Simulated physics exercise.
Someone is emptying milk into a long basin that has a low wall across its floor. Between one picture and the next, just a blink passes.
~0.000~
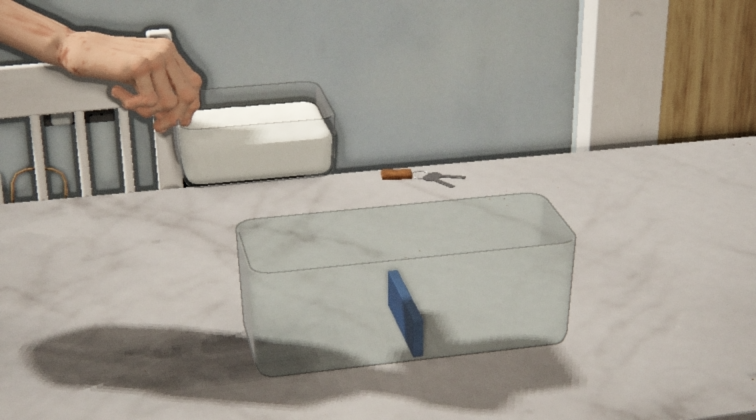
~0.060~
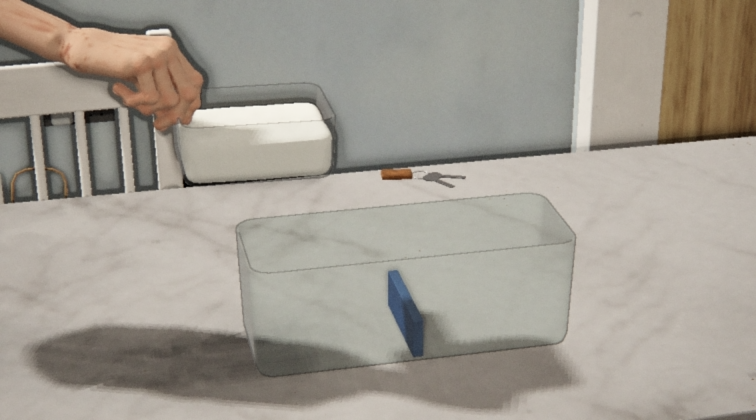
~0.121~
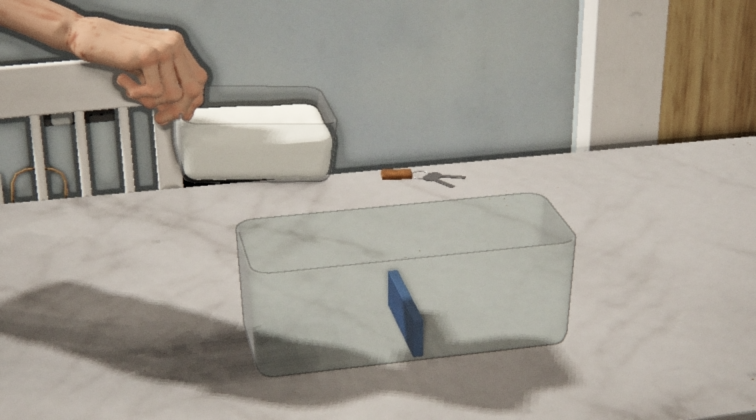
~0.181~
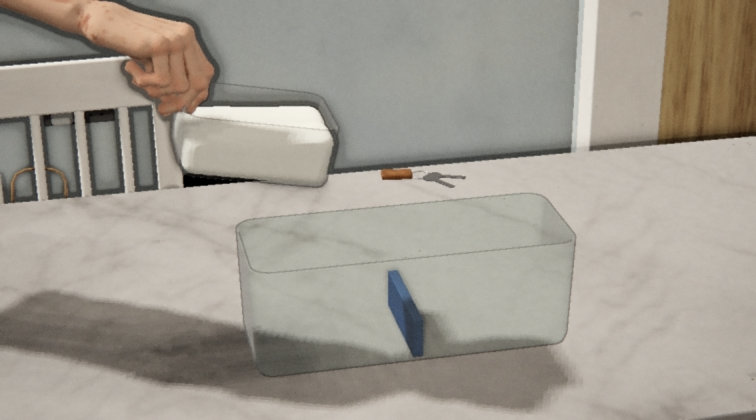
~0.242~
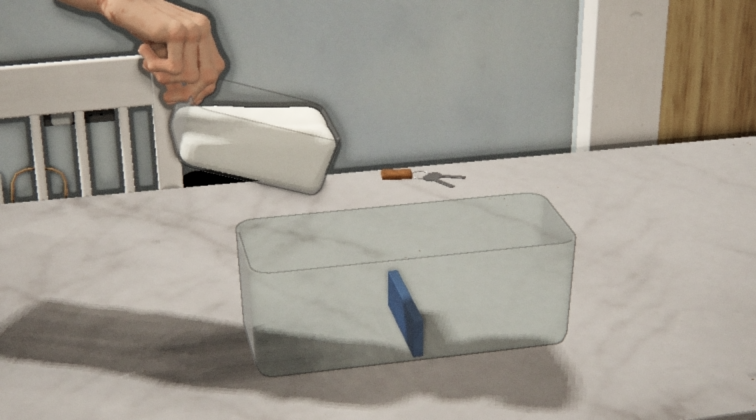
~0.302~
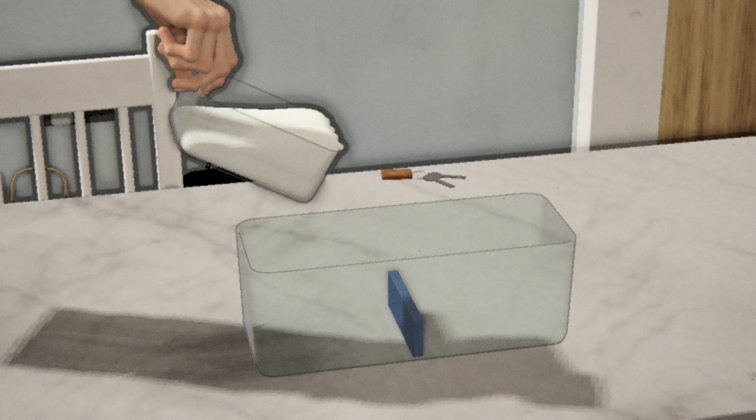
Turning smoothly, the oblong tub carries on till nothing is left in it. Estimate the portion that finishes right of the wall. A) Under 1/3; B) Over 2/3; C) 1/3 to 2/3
Under 1/3 (A).
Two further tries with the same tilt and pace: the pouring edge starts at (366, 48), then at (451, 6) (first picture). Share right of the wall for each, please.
Close to 60 in a hundred, then close to 80 in a hundred.
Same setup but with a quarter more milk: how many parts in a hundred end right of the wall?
I'd say roughly 30 percent.
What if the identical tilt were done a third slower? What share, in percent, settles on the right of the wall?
Around 20 per cent ends up there.
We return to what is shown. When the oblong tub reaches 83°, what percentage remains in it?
Close to 20 parts in a hundred remain.
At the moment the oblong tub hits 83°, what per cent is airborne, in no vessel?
About 40 %.
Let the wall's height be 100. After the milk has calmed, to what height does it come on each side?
It settles around 60 on the left side and around 10 on the right side.
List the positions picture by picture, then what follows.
In the first frame, it leans 0°; its right rim is at (326, 101); the milk meets the walls at (178, 129) and (323, 117); the long basin's rim runs from (243, 249) to (560, 218); the wall's top is at (405, 296).
In the second frame, it leans 1°; its right rim is at (327, 102); the milk meets the walls at (179, 128) and (323, 118).
In the third frame, it leans 5°; its right rim is at (328, 107); the milk meets the walls at (179, 127) and (324, 119).
In the fourth frame, it leans 11°; its right rim is at (330, 114); the milk meets the walls at (180, 125) and (325, 121).
In the fifth frame, it leans 19°; its right rim is at (331, 125); the milk meets the walls at (179, 124) and (327, 122).
In the sixth frame, it leans 29°; its right rim is at (331, 137); the milk meets the walls at (176, 122) and (331, 127); 3 per cent is over the edge.
A moment on, the oblong tub is tipped on its side and 21 per cent is still to pour, 34 is left of the wall and 5 right of it.
Next, the oblong tub is tipped right over and 7 per cent is still to pour, 68 is left of the wall and 10 right of it.
Then the oblong tub is tipped right over and 1 per cent is still to pour, 76 is left of the wall and 13 right of it.
Later the oblong tub is tipped right over and 0 per cent is still to pour, 78 is left of the wall and 13 right of it.
At rest 78 per cent lies left of the wall, 13 right of it and 9 outside.
